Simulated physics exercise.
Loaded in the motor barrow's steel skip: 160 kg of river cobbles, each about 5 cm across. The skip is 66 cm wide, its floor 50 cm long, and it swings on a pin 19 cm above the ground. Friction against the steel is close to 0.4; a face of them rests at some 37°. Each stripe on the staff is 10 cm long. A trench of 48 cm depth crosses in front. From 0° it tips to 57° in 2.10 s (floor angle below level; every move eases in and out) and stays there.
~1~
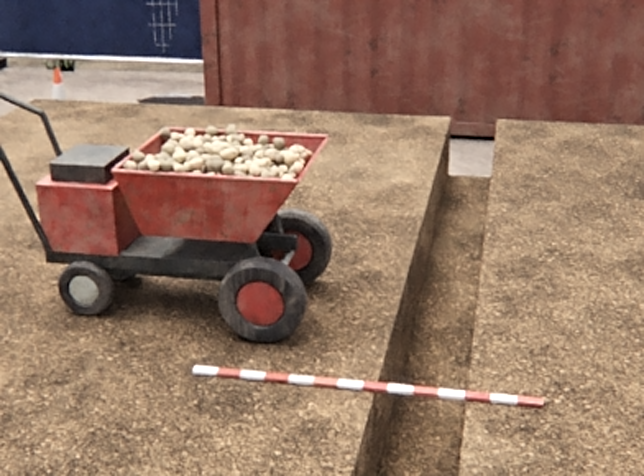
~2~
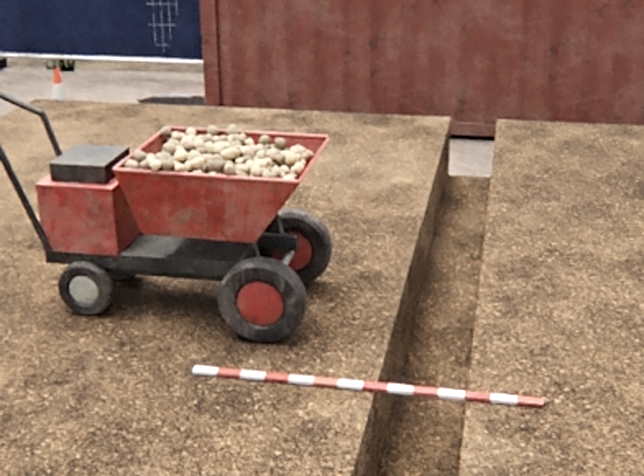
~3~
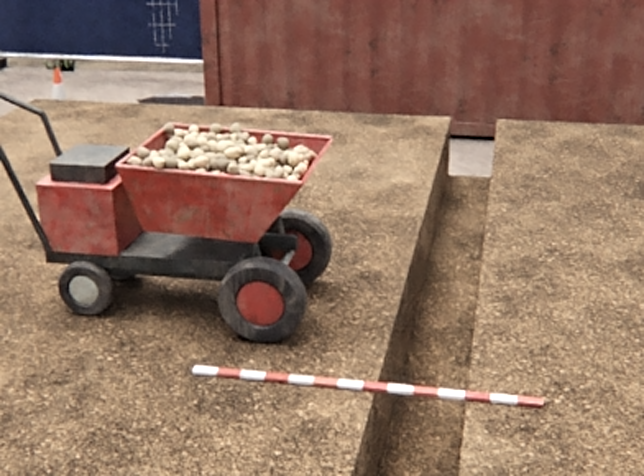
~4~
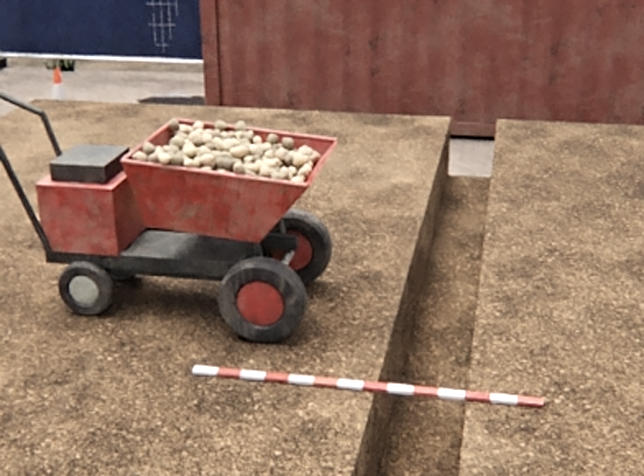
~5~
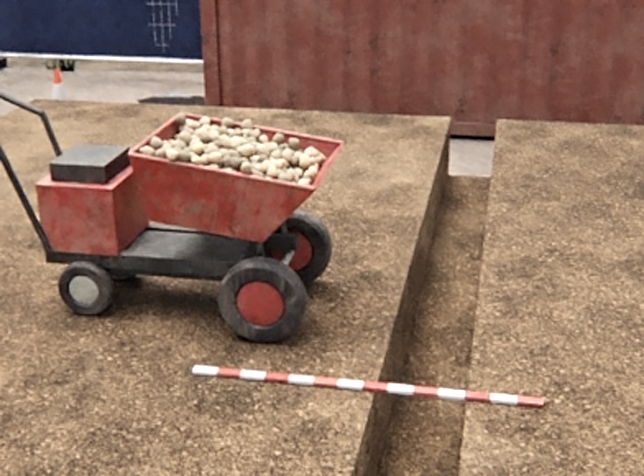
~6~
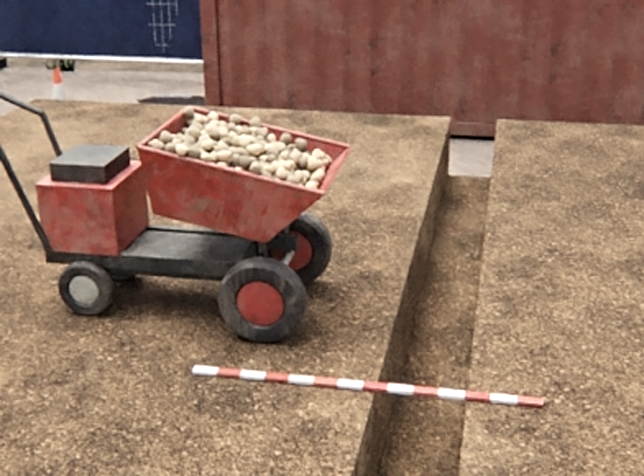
A red motor barrow standing beside a trench, its skip full of pale rounded stones slowly tilting forward to the right.
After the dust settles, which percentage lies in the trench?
About 47 per cent.
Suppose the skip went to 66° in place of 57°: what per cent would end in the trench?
It would be near 85 per cent.
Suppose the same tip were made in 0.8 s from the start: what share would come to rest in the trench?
Then about 40 per cent.
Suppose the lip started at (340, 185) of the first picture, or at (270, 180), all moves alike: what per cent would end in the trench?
About 30 and 45 per cent.
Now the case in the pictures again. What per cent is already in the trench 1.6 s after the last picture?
Some 15 per cent.
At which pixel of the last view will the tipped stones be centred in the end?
Around (435, 403).
Then, 1.0 s after the last picture the floor is at 48°, 100 % in the skip; the foremost stones are at (396, 242).
Then, 1.6 s after the last picture the floor is at 57°, 82 % in the skip, 17 % in the trench; the foremost stones are at (487, 364).
Then, 1.9 s after the last picture the floor is at 57°, 69 % in the skip, 31 % in the trench; the foremost stones are at (517, 335).
Then, 3.9 s after the last picture the floor is at 57°, 52 % in the skip, 47 % in the trench; the foremost stones are at (522, 363).
